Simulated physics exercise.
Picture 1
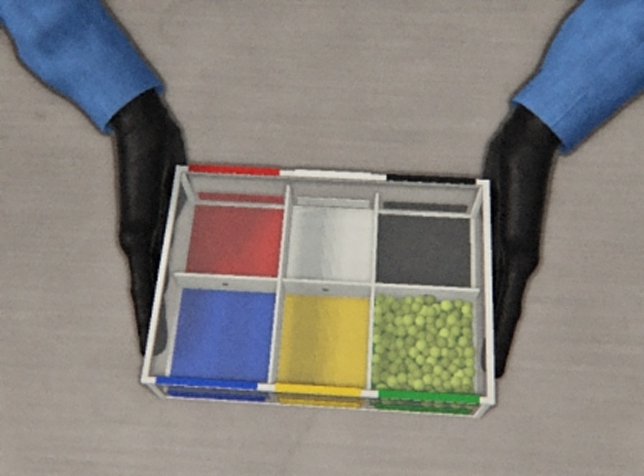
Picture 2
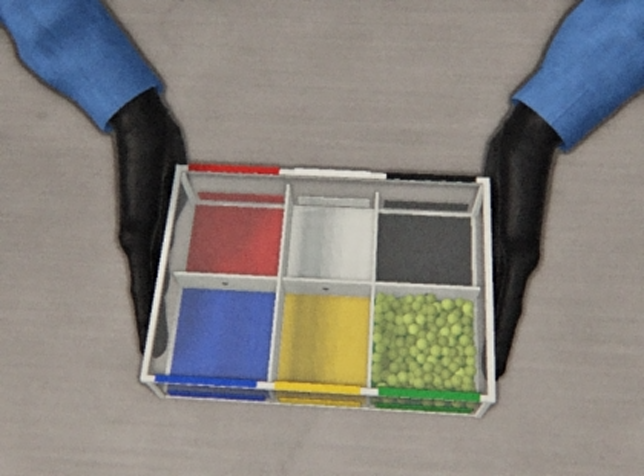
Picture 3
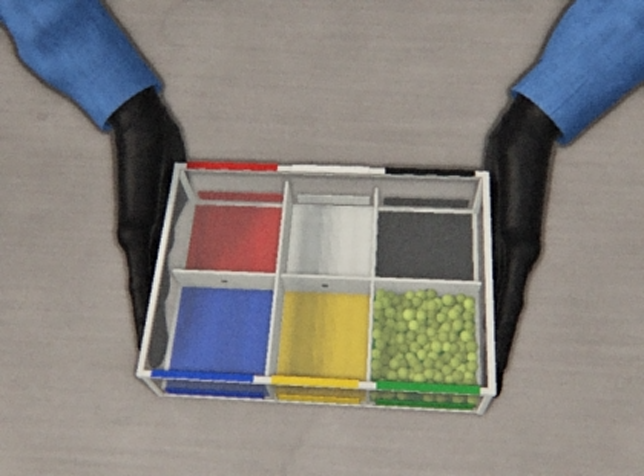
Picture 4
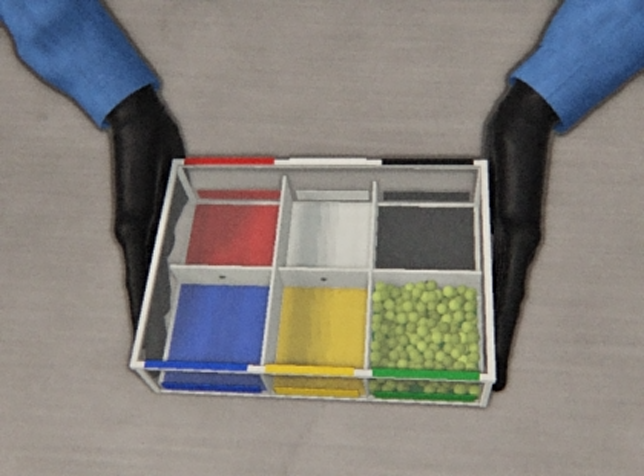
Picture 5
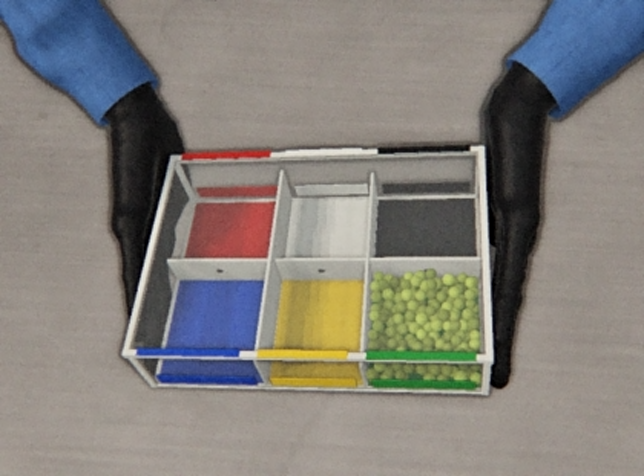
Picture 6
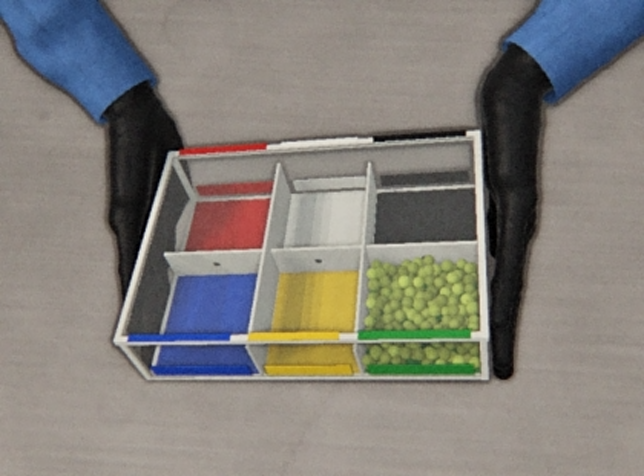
A clear box with six colour-marked compartments, green peas filling the one at front right, starts nearly level between two black-gloved hands. The hands tilt it gradually, slightly at first and then more noticeably, its front edge rising into view, while the peas stay in the green compartment.
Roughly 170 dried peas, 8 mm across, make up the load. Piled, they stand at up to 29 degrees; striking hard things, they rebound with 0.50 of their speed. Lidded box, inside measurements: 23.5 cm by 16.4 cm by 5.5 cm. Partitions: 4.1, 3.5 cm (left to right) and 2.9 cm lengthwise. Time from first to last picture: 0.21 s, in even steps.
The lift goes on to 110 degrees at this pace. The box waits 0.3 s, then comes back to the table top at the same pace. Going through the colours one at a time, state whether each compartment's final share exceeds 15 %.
Red: Exceeds; blue: Does not exceed; green: Does not exceed; yellow: Does not exceed; white: Exceeds; black: Does not exceed.
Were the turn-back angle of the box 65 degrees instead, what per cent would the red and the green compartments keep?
With that change, red ends at 0 percent while green ends at 75 percent.
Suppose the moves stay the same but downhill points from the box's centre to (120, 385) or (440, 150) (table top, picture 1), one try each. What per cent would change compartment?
Around 65 % for the first direction, around 90 % for the second.
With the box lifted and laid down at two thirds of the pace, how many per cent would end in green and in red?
Result: Green = 0 %; red = 45 %.
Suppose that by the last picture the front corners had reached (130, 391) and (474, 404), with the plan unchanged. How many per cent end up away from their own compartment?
Around 70 per cent, it would seem.
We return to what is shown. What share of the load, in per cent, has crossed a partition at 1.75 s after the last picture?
I'd say around 100 per cent.
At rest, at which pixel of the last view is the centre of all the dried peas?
Resting centre estimate: Around (298, 228).
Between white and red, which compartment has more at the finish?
More ends up in the white one.
Then, 1.05 s after the last picture, tilt 110 degrees; red 25 %, green 10 %, white 55 %, black 10 %.
Then, 1.75 s after the last picture, tilt 57 degrees; red 40 %, white 60 %.
Then, 2.48 s after the last picture, tilt 0 degrees; red 40 %, white 55 %.
In the end, red 40 %, blue 0 %, green 0 %, yellow 0 %, white 55 %, black 0 %.
